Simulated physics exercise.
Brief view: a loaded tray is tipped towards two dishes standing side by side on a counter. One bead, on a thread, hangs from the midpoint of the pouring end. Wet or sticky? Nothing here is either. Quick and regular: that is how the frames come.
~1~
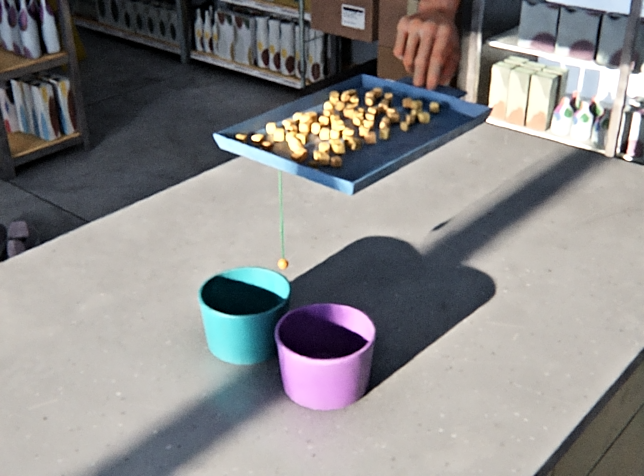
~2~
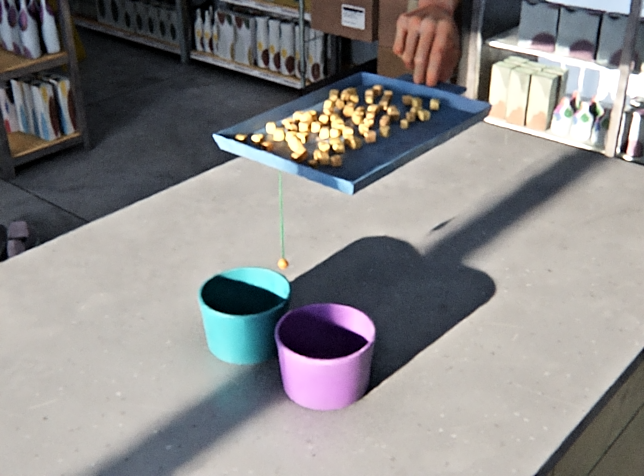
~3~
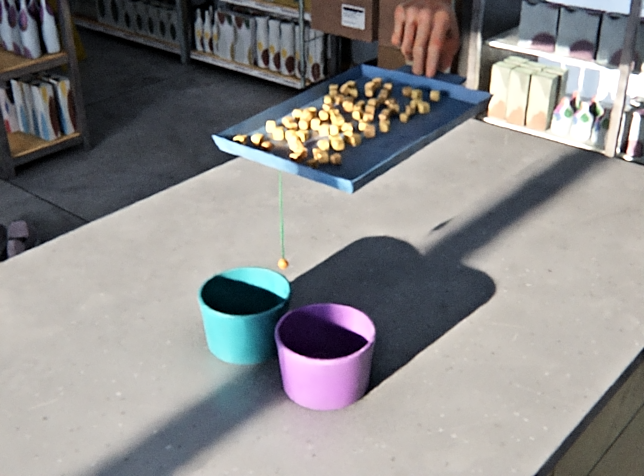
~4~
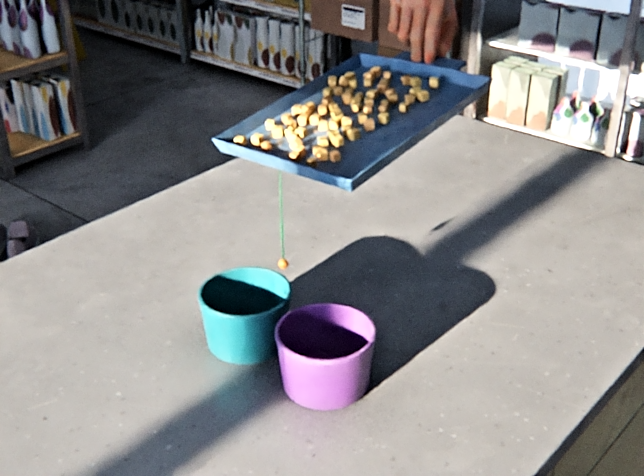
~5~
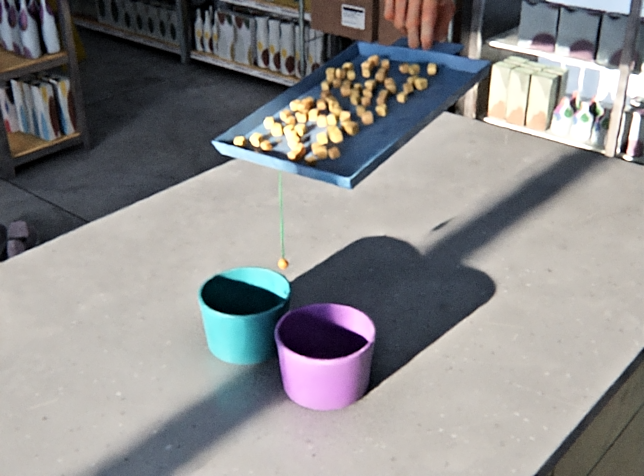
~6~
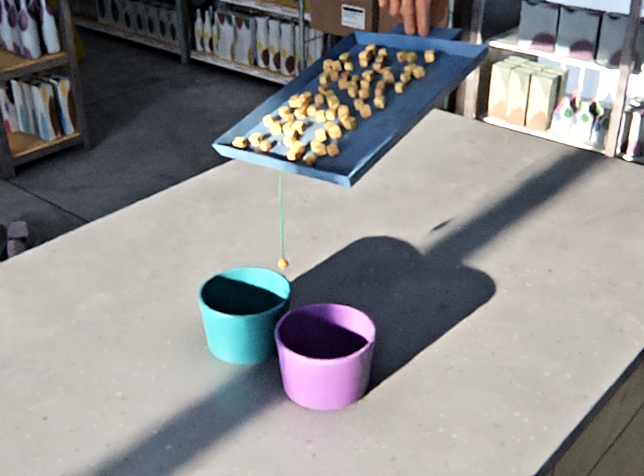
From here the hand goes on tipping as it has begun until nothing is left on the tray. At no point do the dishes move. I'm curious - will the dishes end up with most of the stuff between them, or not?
No, less than half of it.
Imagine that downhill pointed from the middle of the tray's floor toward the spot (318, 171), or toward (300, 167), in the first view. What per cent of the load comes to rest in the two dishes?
Somewhere close to 70 % the first time, 70 % the second.
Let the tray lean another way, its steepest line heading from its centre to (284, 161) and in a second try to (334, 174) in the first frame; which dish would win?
I'd say the one to the left first, then the one to the right.
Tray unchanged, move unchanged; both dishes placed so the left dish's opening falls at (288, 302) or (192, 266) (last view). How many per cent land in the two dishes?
You'd get near 10 per cent and afterwards near 60 per cent.
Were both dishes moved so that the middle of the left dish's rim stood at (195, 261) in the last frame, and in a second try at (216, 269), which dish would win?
First try, the dish to the left; second try, the dish to the left.
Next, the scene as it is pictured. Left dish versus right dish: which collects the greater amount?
The one that comes out ahead is the leftward one.
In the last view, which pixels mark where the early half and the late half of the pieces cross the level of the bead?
About (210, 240) to begin with, then about (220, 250).
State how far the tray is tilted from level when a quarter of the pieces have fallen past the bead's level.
I'd say close to 110 degrees.
Just after the last frame, tray tipped steeply; almost all on the tray; just a few in the air.
A moment on, tray tipped past a quarter turn; the larger part on the tray; just a few in the left dish; about a tenth outside both; about a tenth in the air.
Further on, tray tipped past a quarter turn; roughly a quarter in the left dish; roughly two thirds outside both.
When it is over, tray tipped past a quarter turn; not one in the right dish; roughly a quarter in the left dish; roughly two thirds outside both.
